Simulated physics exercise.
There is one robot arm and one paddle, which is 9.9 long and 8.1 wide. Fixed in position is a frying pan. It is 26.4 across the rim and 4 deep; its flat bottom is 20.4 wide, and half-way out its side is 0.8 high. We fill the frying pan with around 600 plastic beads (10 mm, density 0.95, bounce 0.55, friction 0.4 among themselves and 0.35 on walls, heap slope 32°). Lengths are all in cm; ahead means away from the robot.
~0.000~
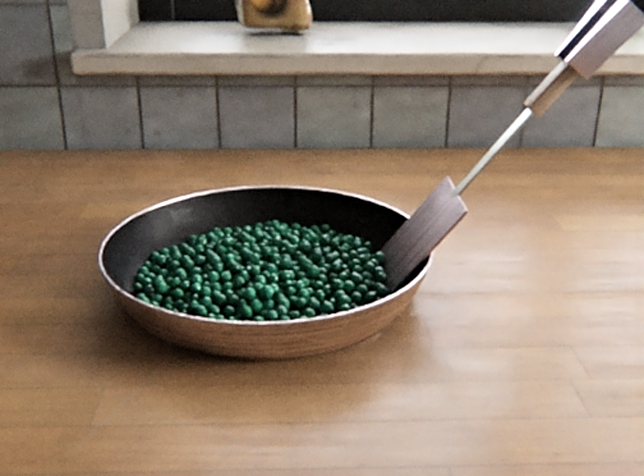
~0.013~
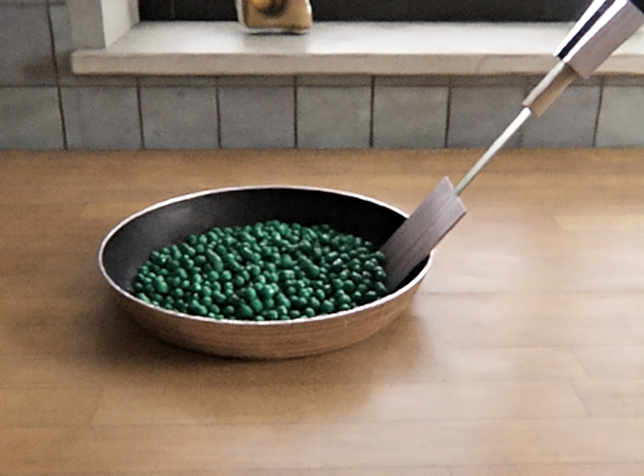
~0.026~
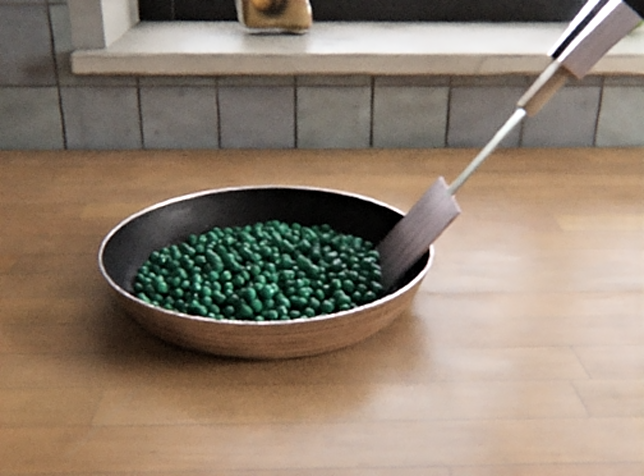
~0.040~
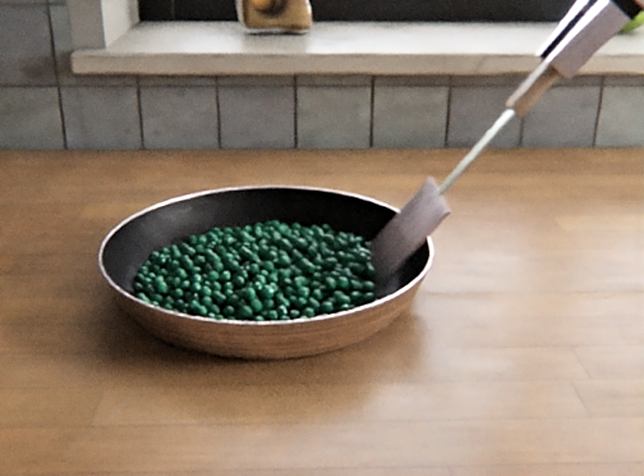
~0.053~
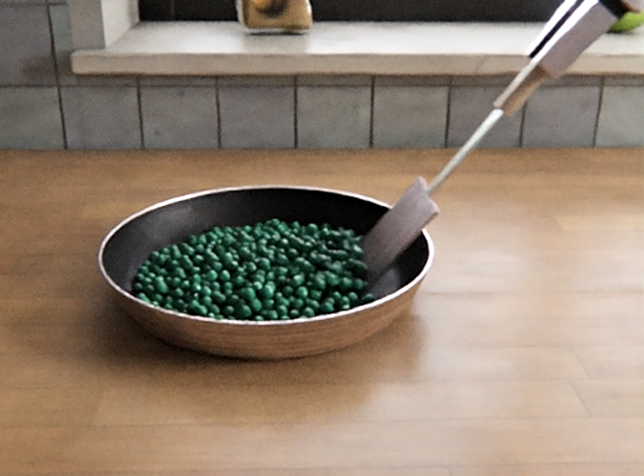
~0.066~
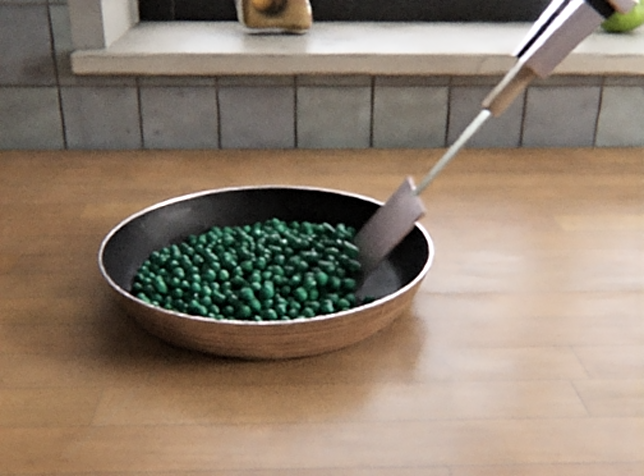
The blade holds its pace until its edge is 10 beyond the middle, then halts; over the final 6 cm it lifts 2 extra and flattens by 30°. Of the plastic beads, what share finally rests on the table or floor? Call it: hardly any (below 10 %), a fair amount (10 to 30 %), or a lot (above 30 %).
Hardly any.
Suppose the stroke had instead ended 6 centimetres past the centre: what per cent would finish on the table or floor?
Then around 0 per cent.
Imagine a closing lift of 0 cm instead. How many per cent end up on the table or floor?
5 %.
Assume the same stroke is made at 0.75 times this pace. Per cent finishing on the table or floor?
About 5 per cent.
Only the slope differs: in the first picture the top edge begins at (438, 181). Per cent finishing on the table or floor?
I'd estimate around 10 per cent.
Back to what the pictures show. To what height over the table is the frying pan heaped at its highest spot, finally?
Peak at rest, approximately 5.5 centimetres.
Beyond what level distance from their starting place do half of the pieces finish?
The figure is about 3 cm.
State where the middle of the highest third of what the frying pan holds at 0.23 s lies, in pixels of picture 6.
Around (191, 260).
After 0.15 s, sloping 52°, highest piece 4 above the table; 603 in the frying pan.
After 0.23 s, sloping 44°, highest piece 5 above the table; 603 in the frying pan.
After 0.47 s, sloping 22°, highest piece 5 above the table; 569 in the frying pan, 33 on the table or floor, 1 on the blade or in flight.
After 1.52 s, sloping 22°, highest piece 5 above the table; 569 in the frying pan, 34 on the table or floor.
In the end, 569 in the frying pan, 34 on the table or floor. That is 6 % on the table or floor.
